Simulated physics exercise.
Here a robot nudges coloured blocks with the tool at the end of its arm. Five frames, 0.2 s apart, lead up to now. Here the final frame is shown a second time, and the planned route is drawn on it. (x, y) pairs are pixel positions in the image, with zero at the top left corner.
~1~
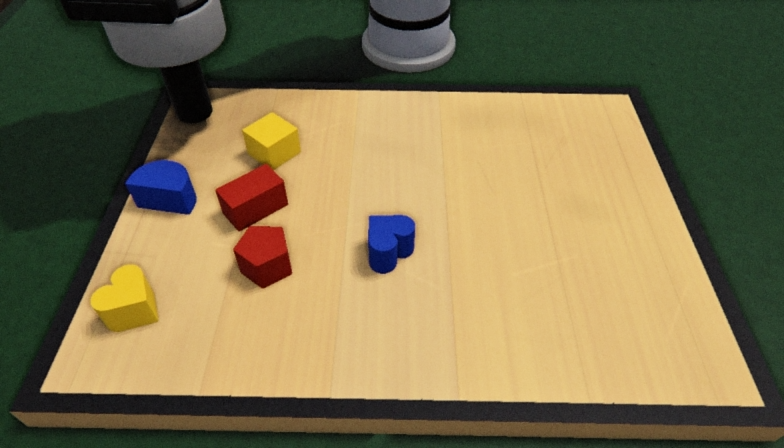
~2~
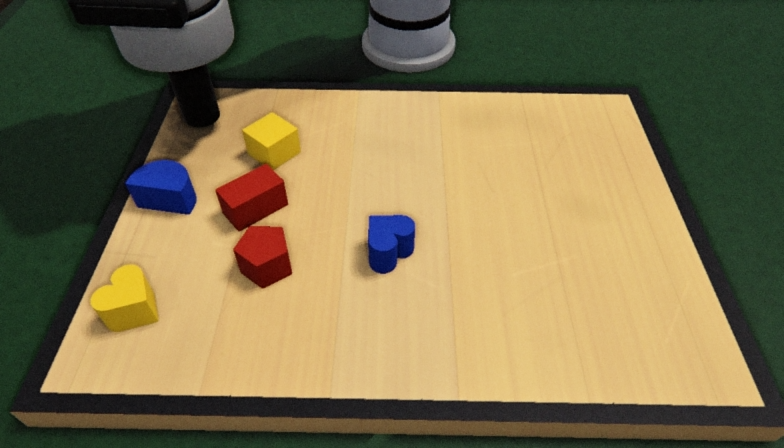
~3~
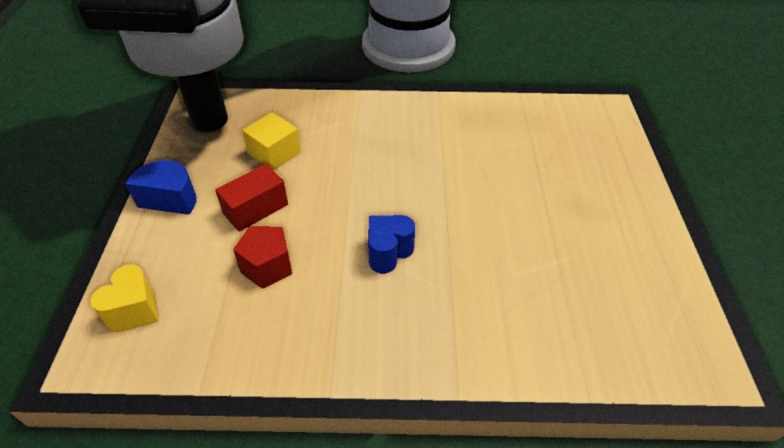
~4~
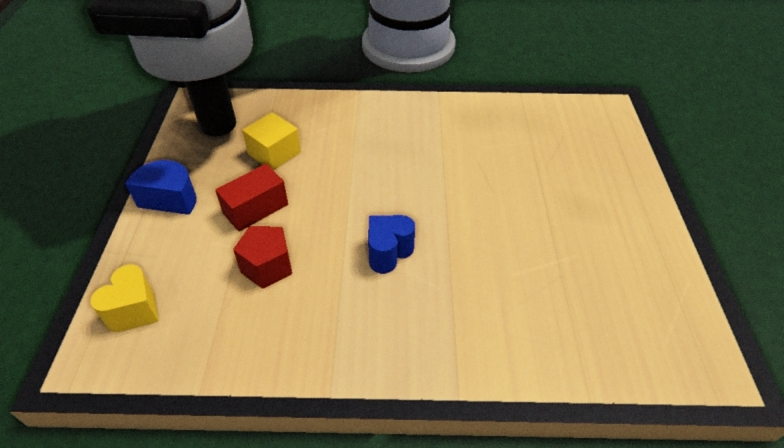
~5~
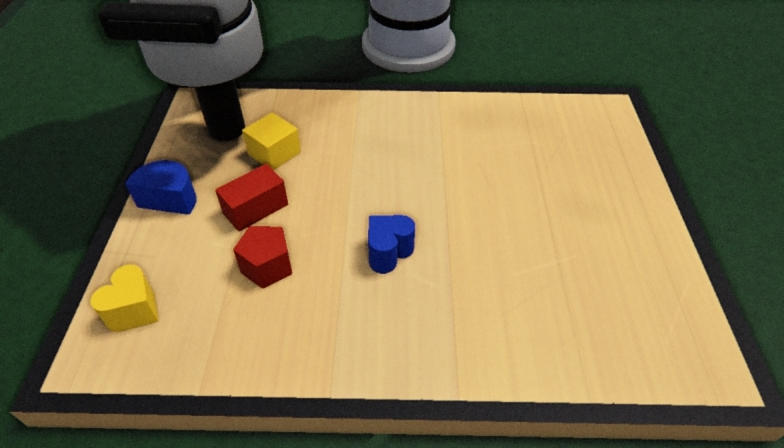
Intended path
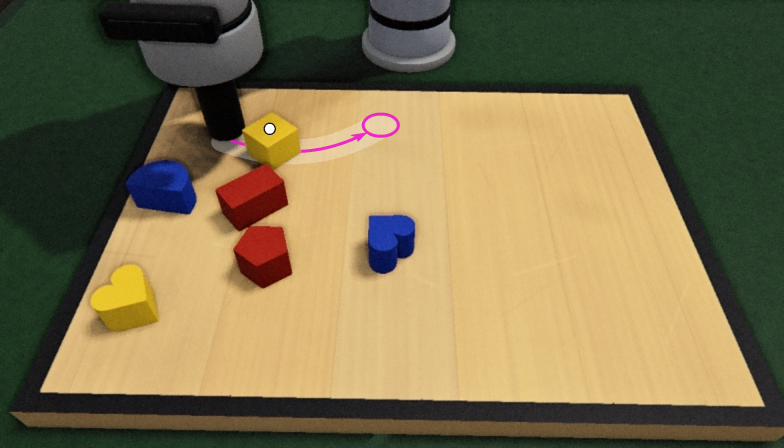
At the start, a robot arm's dark tool stands at the board's upper left, near a yellow block, with red, blue and other yellow blocks scattered around. The tool then slides slowly right and slightly toward the viewer, drawing close beside the yellow block, while all the blocks stay still.
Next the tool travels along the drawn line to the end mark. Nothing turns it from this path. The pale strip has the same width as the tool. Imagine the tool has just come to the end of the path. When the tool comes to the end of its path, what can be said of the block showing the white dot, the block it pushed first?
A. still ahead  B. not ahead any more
My answer is option B.
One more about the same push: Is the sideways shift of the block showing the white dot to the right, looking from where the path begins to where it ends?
Answer: Yes.
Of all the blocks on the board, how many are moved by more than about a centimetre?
Only one block.
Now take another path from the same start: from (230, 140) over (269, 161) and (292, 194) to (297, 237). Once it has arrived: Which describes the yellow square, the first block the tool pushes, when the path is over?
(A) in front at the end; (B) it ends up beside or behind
The correct letter is B.
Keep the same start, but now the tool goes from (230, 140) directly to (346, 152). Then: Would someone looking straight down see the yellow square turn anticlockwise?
No, that is not how it ends up.
The drawn path runs from (230, 140) over (280, 151) and (336, 145) to (381, 125); the dot is on the yellow square.
What follows on the original path. One third of the way, tool at (280, 142); yellow square at (313, 136), turned 15° anticlockwise.
Two thirds of the way, tool at (336, 136); yellow square at (358, 141).
At the end, tool at (381, 116); red oblong not moved; yellow square at (359, 141), turned 15° clockwise.
